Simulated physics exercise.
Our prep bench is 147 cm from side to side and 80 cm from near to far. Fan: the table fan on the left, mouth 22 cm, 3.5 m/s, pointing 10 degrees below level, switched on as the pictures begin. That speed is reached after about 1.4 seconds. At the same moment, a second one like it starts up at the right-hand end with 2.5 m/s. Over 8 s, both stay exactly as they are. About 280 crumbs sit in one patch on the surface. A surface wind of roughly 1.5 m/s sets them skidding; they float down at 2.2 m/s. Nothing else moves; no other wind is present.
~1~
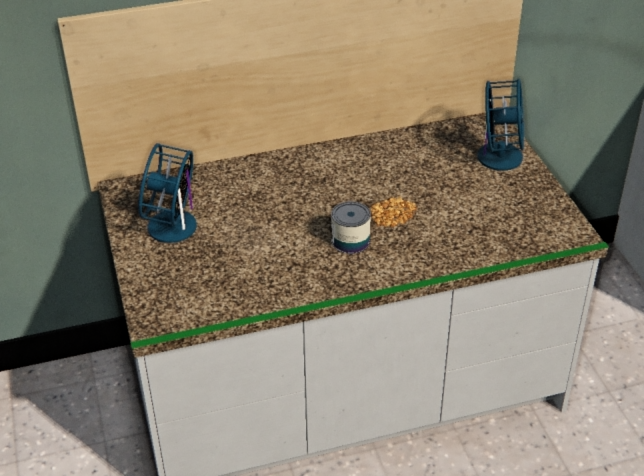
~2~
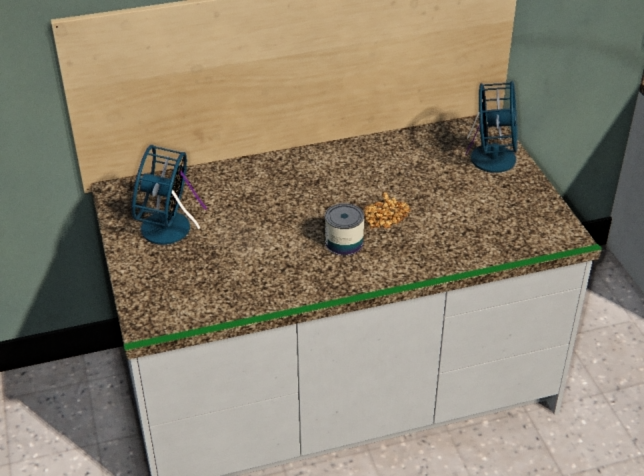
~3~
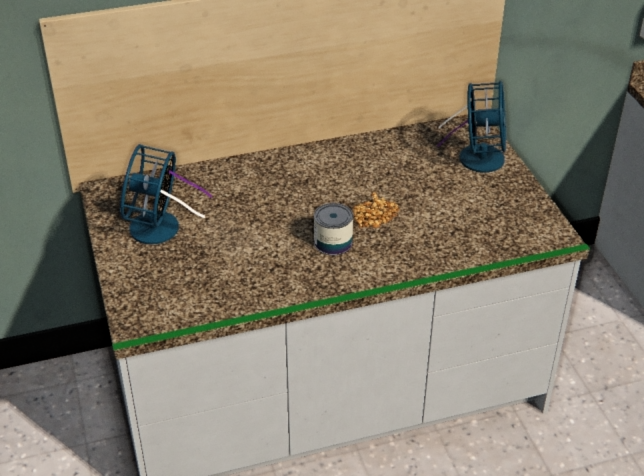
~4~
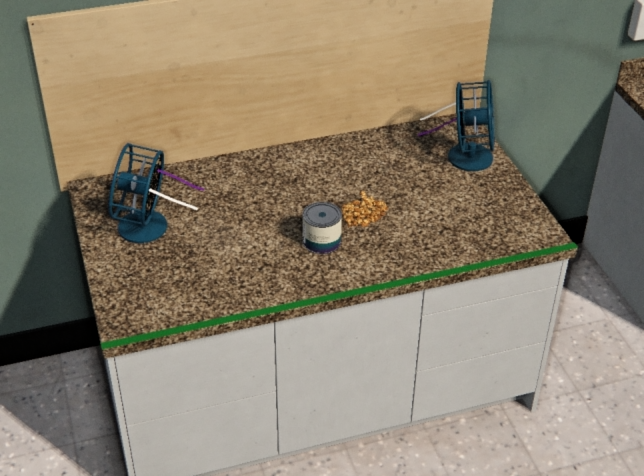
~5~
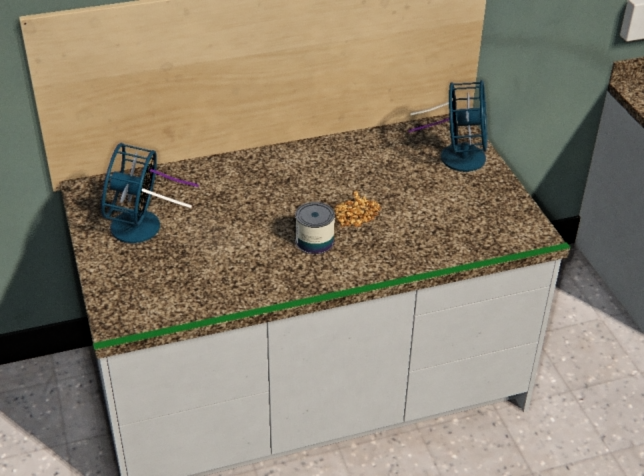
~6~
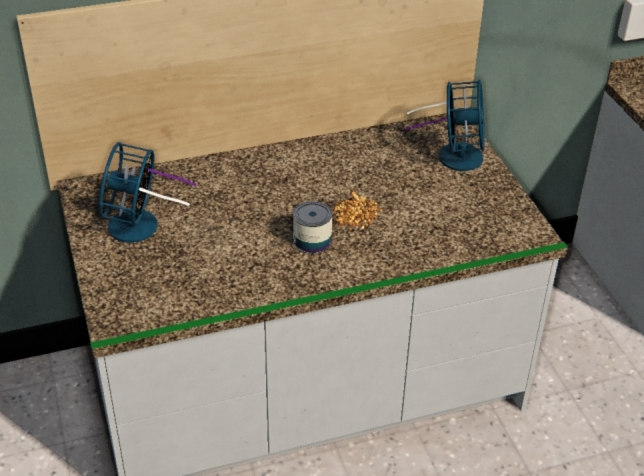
On a speckled bench, ribbons lift from two blue fans while the crumbs barely stir.
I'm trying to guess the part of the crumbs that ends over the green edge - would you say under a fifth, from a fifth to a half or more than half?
I would say under a fifth.
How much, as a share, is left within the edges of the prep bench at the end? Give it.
Roughly 20 per cent.
Then, 0.5 s after the last picture the count stands so, 0 % are over the green edge; the middle of those left on the top is near (473, 211).
Then, 1.5 s after the last picture the count stands so, 1 % are over the green edge; the middle of those left on the top is near (371, 222).
Then, 3.3 s after the last picture the count stands so, 1 % are over the green edge; the middle of those left on the top is near (370, 223).
Then, 6.9 s after the last picture, at the end, 1 % are over the green edge; the middle of those left on the top is near (367, 224).
